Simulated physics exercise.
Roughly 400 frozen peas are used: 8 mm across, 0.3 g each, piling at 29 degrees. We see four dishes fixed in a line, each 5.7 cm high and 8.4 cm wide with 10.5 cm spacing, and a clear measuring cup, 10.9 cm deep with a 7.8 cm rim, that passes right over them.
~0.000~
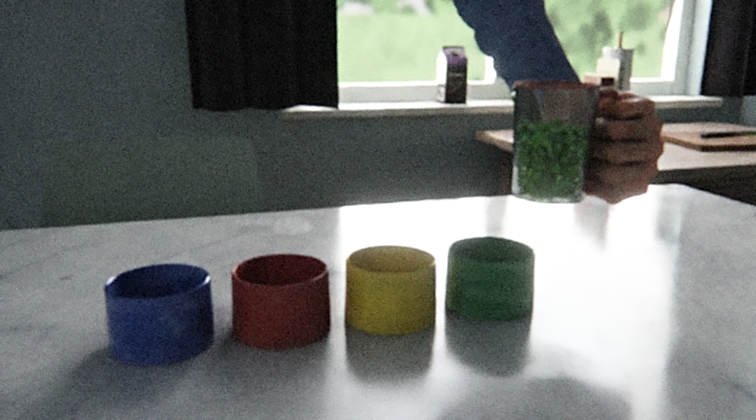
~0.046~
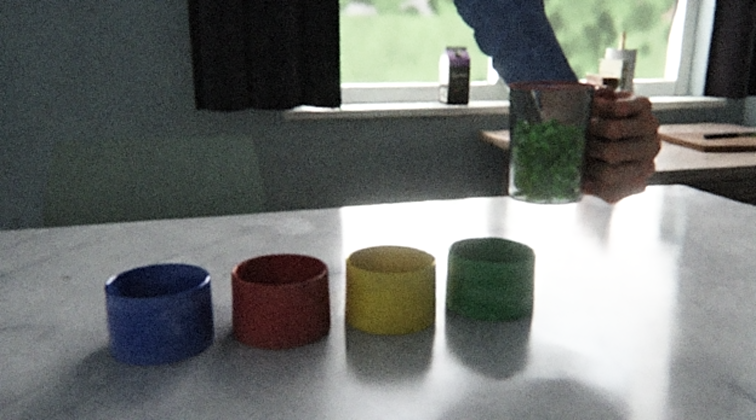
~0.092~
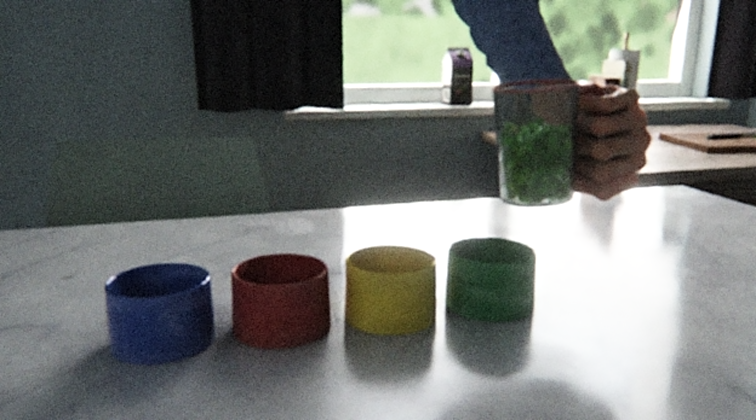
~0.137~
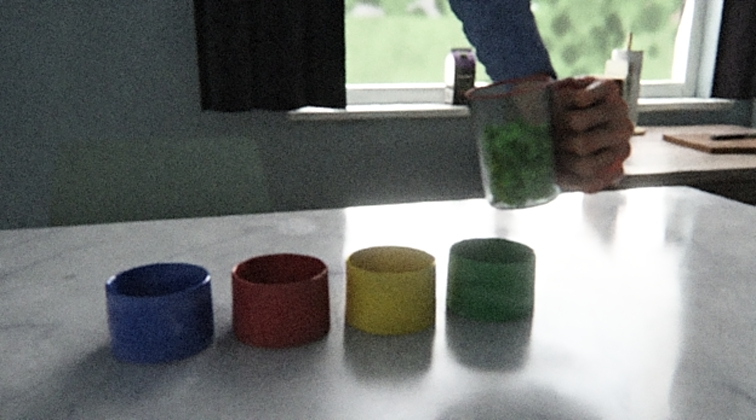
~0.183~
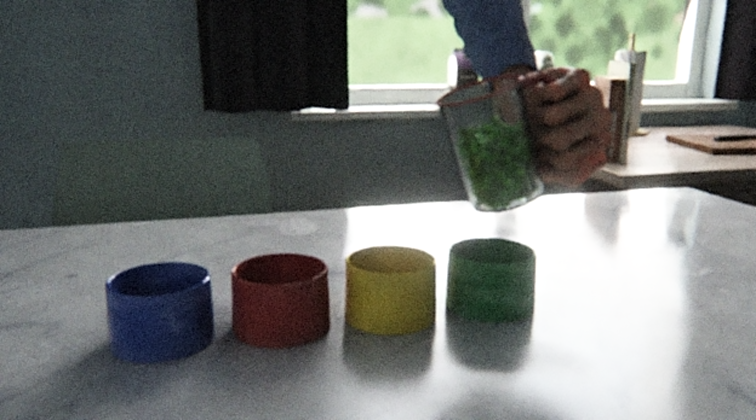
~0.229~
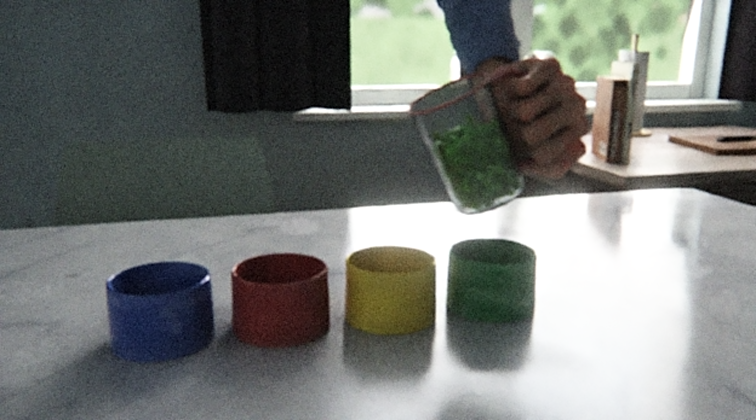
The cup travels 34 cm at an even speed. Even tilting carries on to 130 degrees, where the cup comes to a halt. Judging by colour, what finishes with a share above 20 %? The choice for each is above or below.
As I see it, red dish: Fails to surpass one fifth, blue dish: Surpasses one fifth, green dish: Fails to surpass one fifth, yellow dish: Fails to surpass one fifth, counter: Surpasses one fifth.
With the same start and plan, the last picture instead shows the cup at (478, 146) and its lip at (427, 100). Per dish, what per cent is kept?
Per cent kept: Red 0; blue 90; green 0; yellow 0.
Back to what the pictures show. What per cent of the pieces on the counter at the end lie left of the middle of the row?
100 per cent.
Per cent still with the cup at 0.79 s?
75 per cent.
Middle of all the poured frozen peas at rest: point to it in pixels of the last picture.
Once everything settles, the centre is around (132, 332).
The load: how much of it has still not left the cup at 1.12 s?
My guess is near 0 per cent.
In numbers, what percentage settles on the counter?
Estimate: Around 45 %.
Then, at 0.56 s, tilt 76 degrees; cup holds 100 %.
Then, at 0.79 s, tilt 111 degrees; cup holds 75 %, blue 5 %.
After 1.12 s, tilt 130 degrees; cup holds 0 %, blue 55 %.
At rest (2.0 s), red 0 %, blue 55 %, green 0 %, yellow 0 %, counter 45 %.
